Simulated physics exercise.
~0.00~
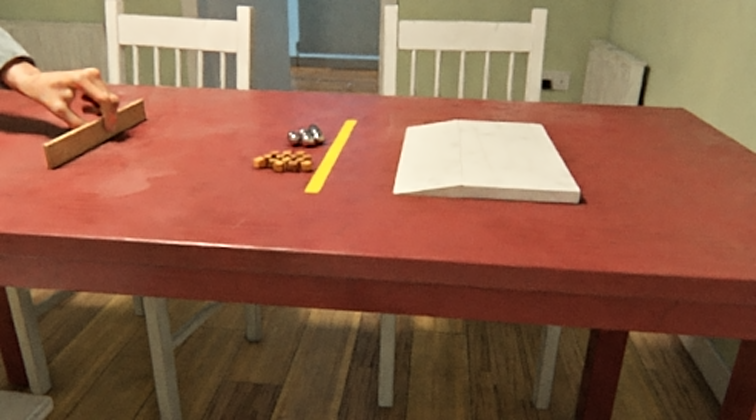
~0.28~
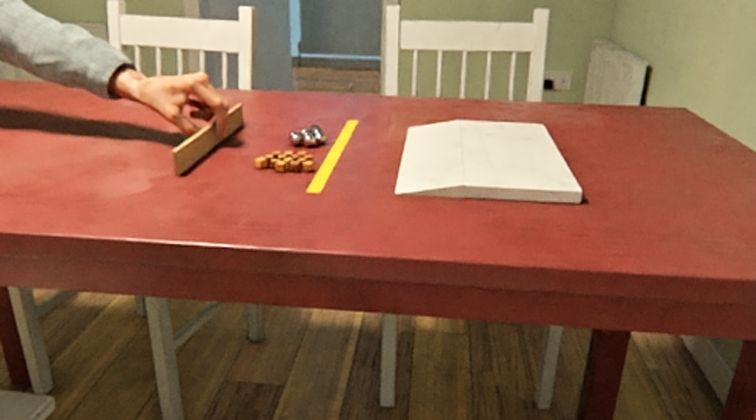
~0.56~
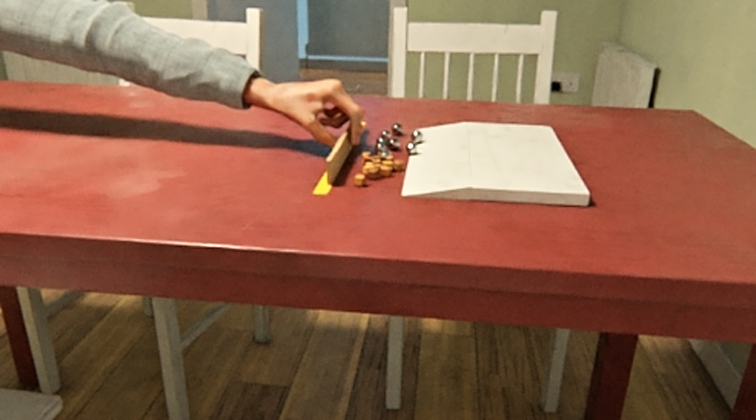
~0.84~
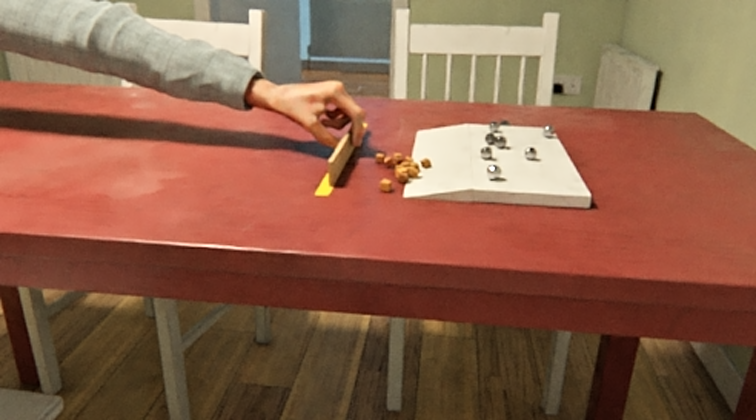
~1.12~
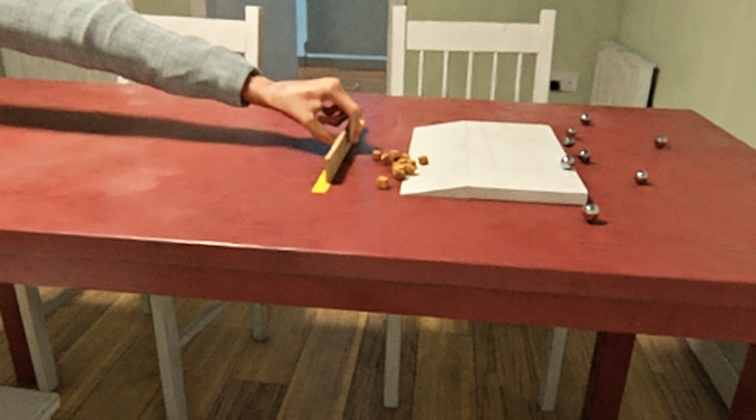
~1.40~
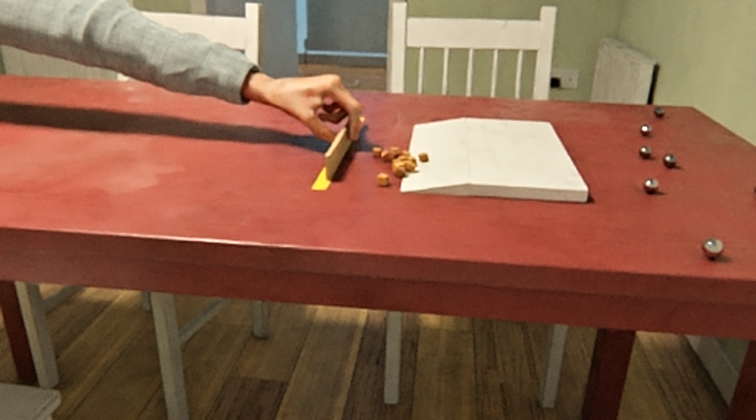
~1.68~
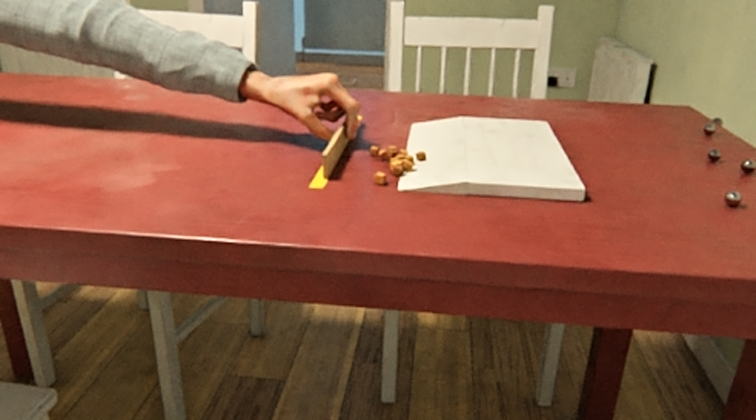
A hand slid an upright piece of card right across a red table, pushing small orange-brown pieces and shiny metal balls until it stopped at the yellow tape; the balls rolled over the white ramp and onward, while the brown pieces stalled around its foot.
